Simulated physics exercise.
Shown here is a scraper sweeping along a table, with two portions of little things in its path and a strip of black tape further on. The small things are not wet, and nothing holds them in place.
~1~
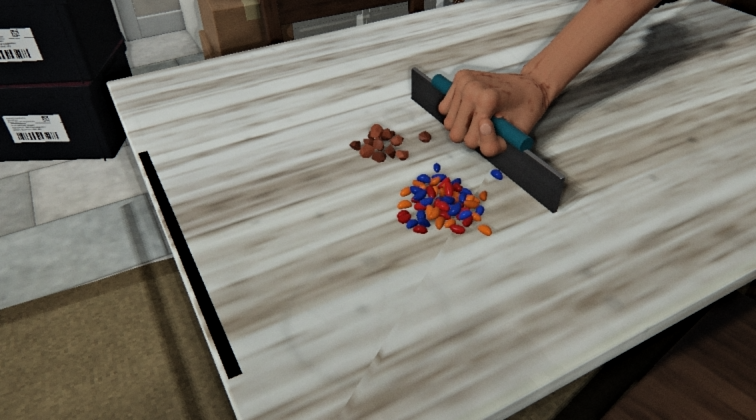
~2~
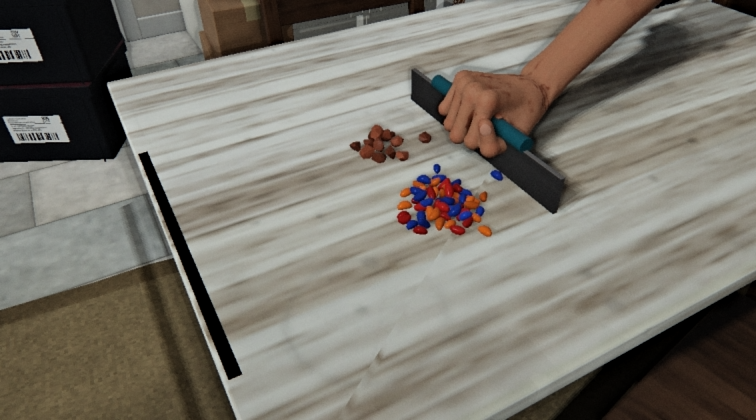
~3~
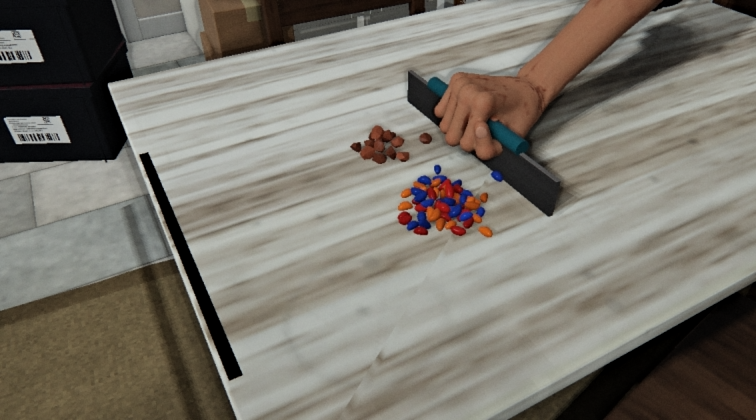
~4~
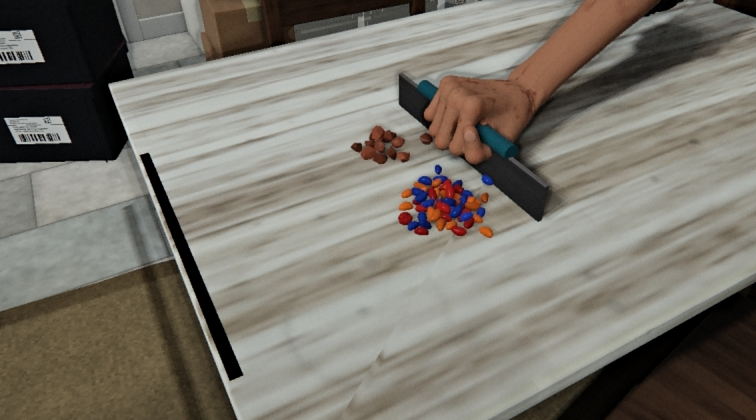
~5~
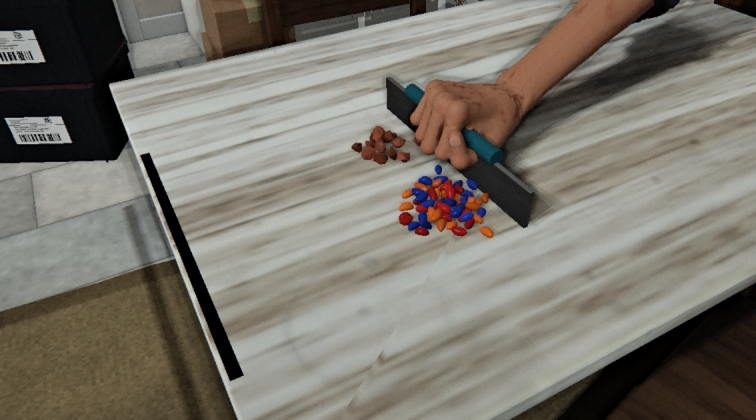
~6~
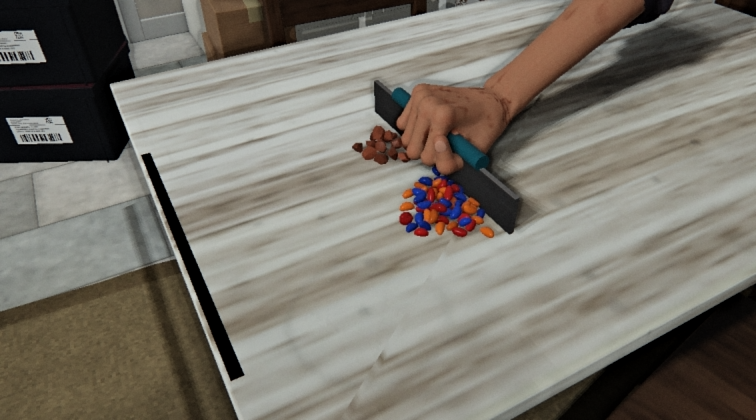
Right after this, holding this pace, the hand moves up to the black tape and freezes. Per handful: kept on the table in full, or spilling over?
Nearer handful - spilling over; farther handful - spilling over.
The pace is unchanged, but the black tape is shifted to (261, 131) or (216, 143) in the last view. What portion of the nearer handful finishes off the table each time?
Try 1 gives 0 percent, try 2 gives 0 percent.
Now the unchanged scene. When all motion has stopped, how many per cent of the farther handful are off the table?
Share at rest: Near 100 per cent.
Then, 0.72 s later than the last frame, scraper still moving, near (310, 169); nearer handful all on the table, its front near (281, 261); farther handful all on the table, its front near (252, 179).
Then, 1.47 s later than the last frame, scraper stopped at the black tape; nearer handful every one over the edge; farther handful every one over the edge.
When it is over, scraper stopped at the black tape; nearer handful every one over the edge; farther handful every one over the edge.
